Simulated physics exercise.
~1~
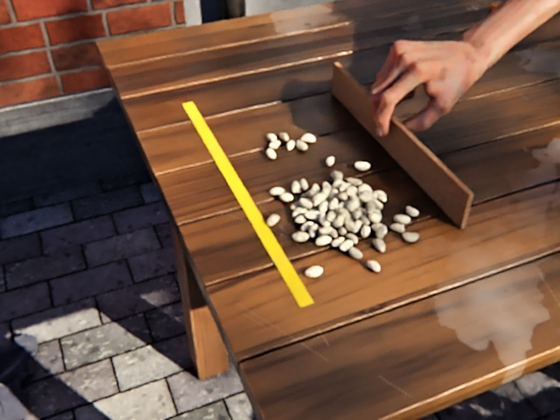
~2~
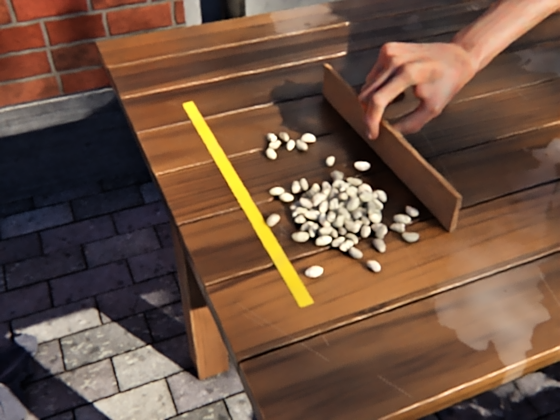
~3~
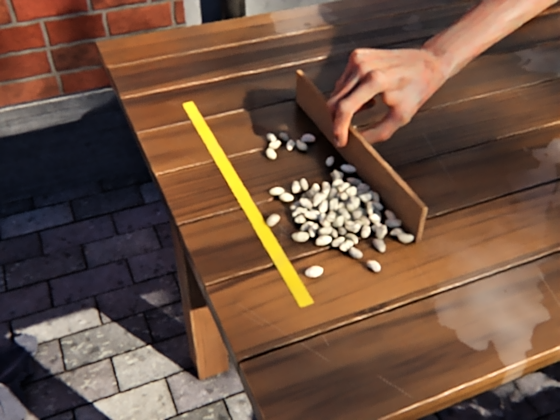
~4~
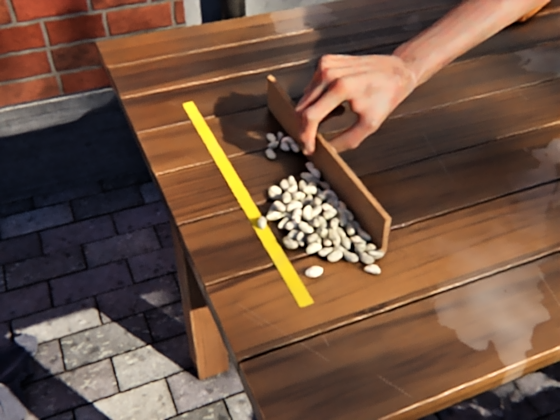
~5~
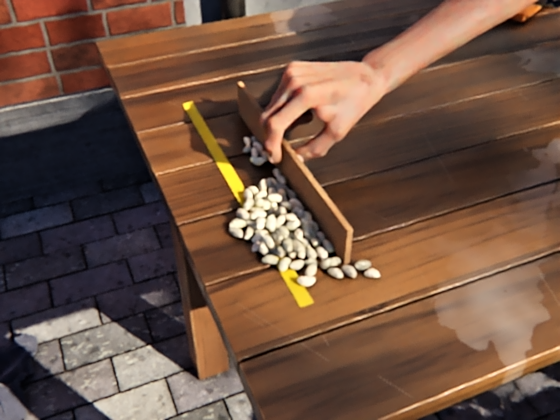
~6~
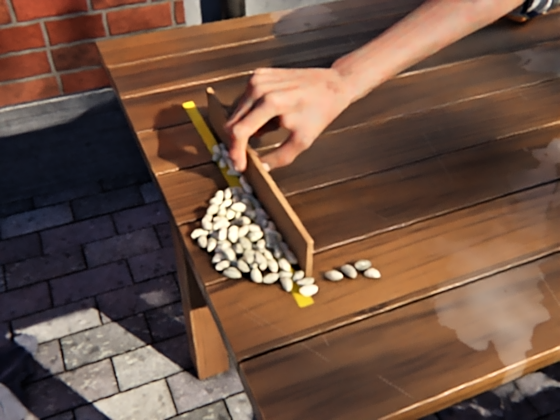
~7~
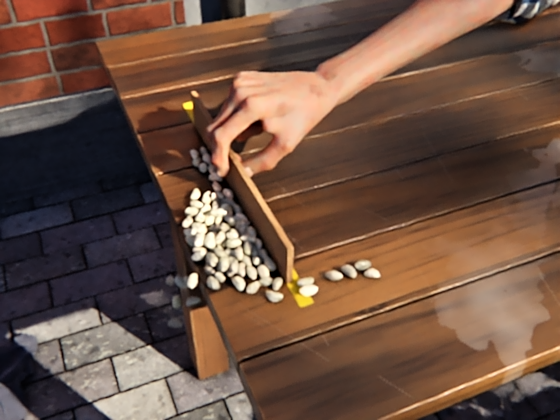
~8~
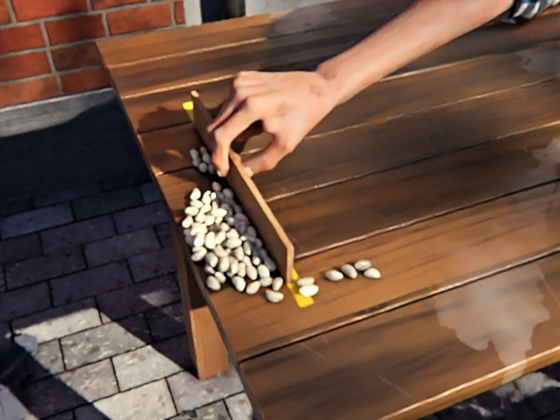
A hand slides a piece of card left, pushing white beans over yellow tape, then stops.
